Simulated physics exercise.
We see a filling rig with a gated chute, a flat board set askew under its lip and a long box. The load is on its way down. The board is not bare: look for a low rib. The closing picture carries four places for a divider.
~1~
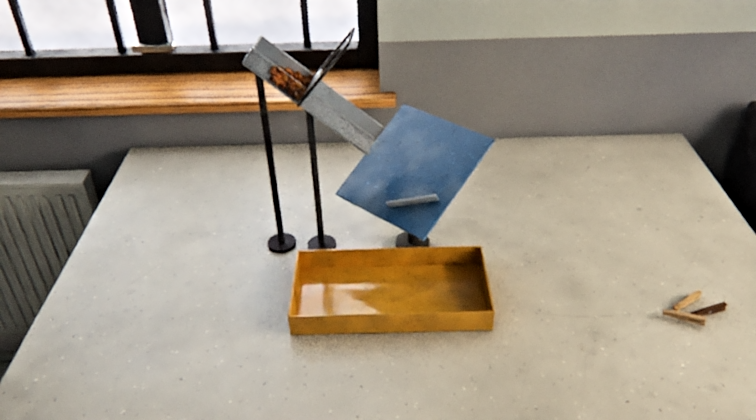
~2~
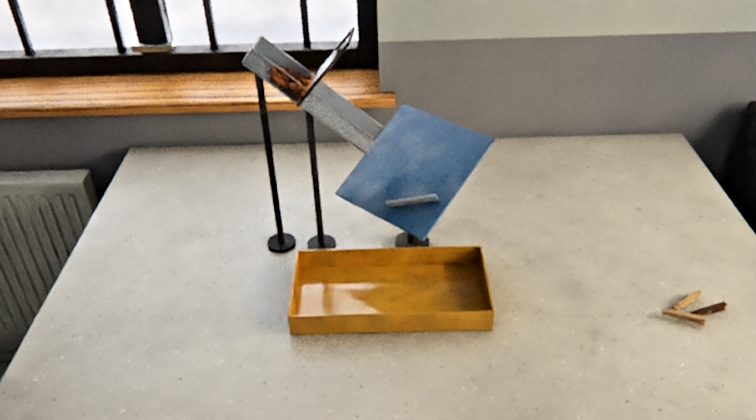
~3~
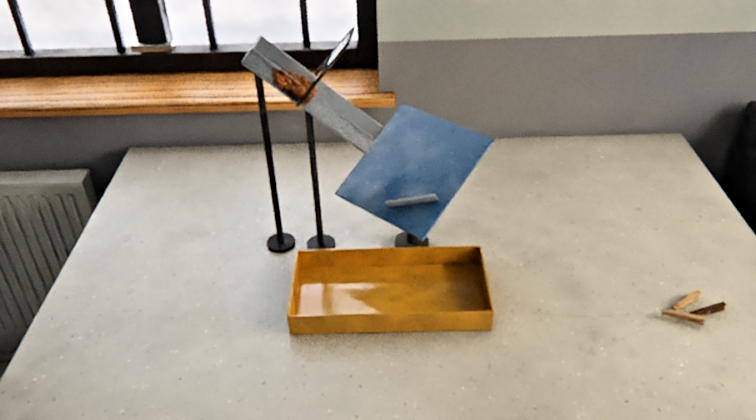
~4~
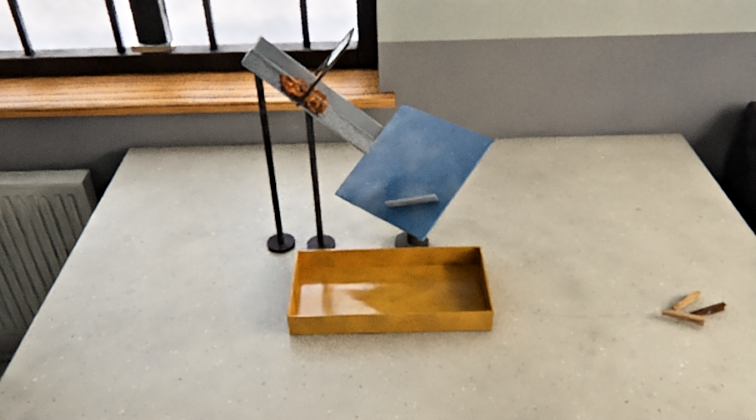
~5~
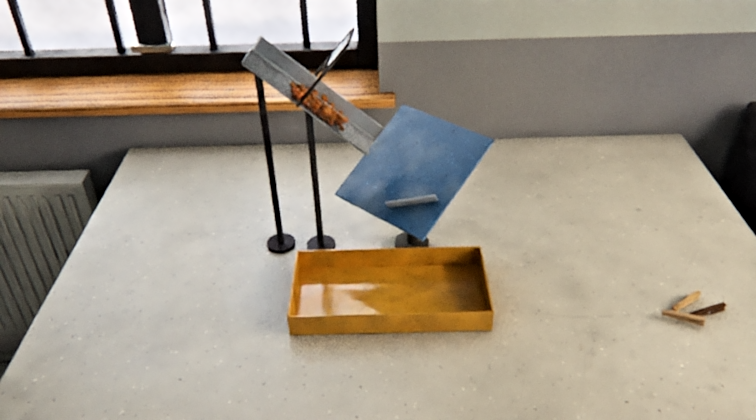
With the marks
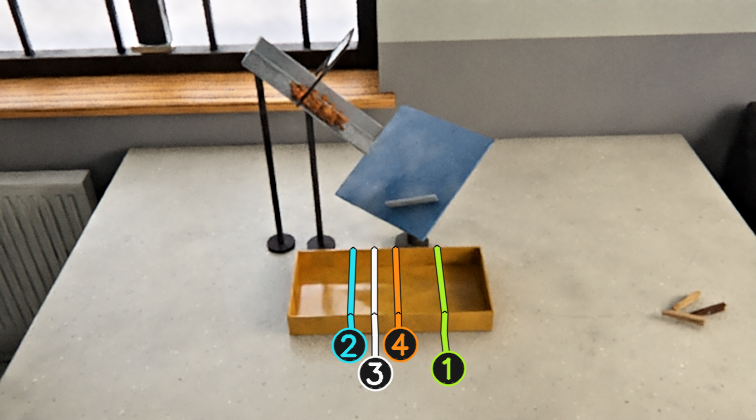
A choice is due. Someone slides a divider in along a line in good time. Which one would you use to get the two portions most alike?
Choose 2.
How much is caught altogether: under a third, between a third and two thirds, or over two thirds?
It is between a third and two thirds.
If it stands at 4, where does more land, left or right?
More lands on the left.
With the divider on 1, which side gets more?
The left side.
On the marked copy, line 1 crosses the front rim at (444, 313); line 2 crosses the front rim at (350, 315); line 3 crosses the front rim at (374, 314); line 4 crosses the front rim at (398, 314).
With 1, of what is caught, all on the left of the divider, none on the right.
With 2, of what is caught, about half on the left of the divider, about half on the right.
With 3, of what is caught, nearly all on the left of the divider, a small part on the right.
With 4, of what is caught, nearly all on the left of the divider, a small part on the right.
